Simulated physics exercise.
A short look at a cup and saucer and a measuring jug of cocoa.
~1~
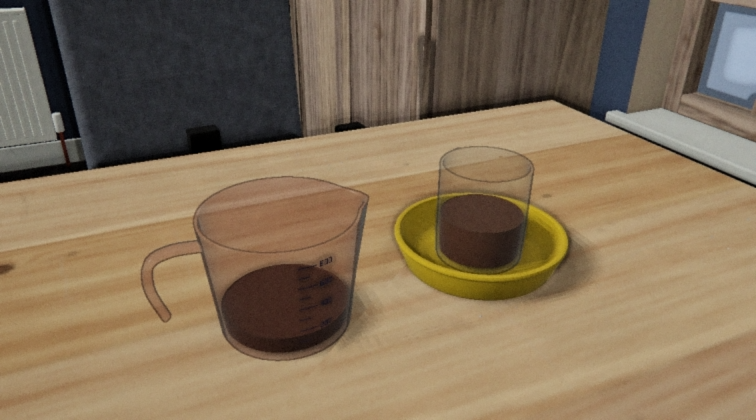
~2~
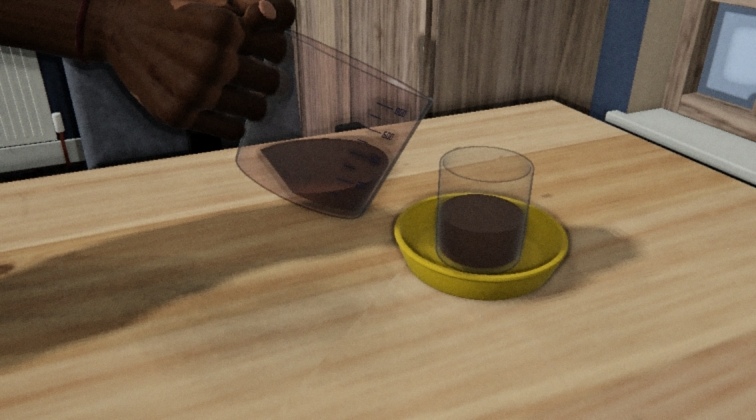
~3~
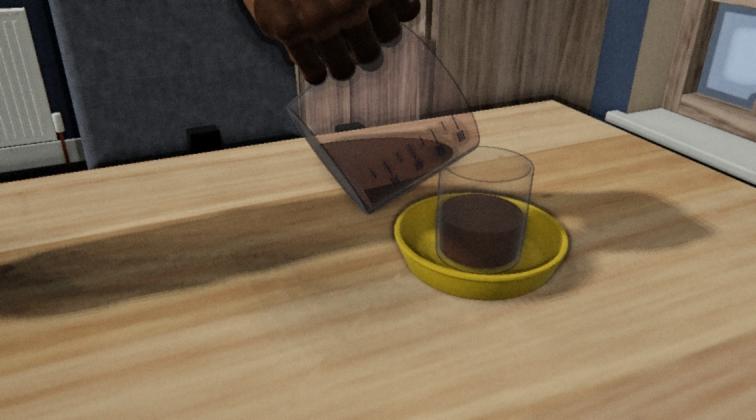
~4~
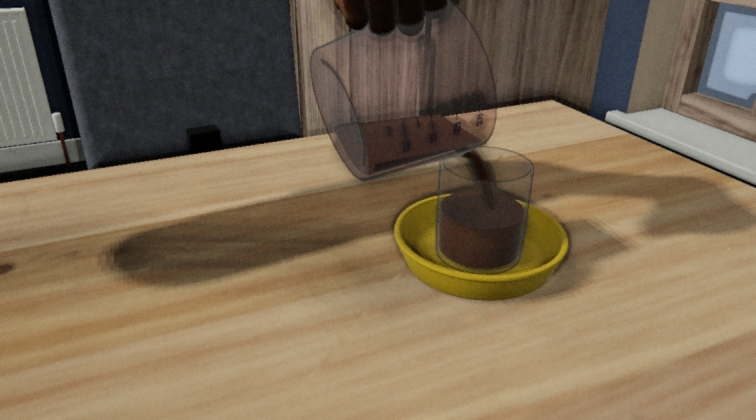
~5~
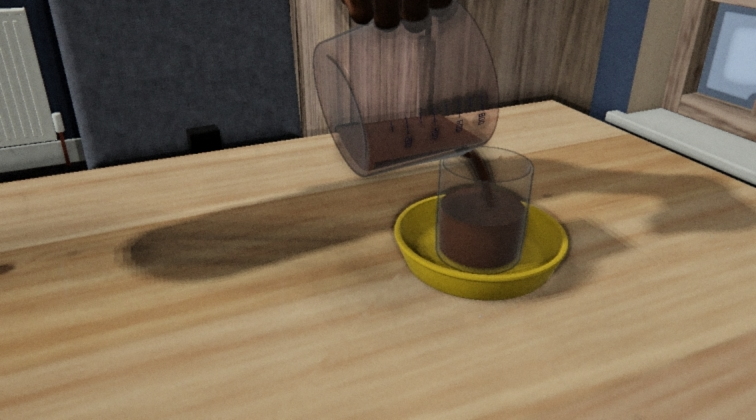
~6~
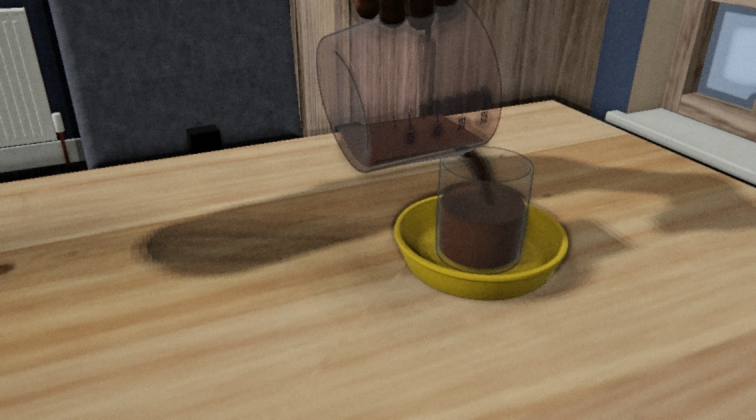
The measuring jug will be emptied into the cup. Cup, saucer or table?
It stays in the cup.
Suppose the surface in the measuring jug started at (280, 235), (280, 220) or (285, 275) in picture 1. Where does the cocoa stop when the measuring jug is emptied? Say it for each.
One after the other: Past the saucer, floods the top, reaches the saucer.
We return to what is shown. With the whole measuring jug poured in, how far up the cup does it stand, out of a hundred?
Near 65 in a hundred.
Next, the cup is about two thirds full; the saucer is dry.
Finally, the cup is about two thirds full; the saucer is dry.
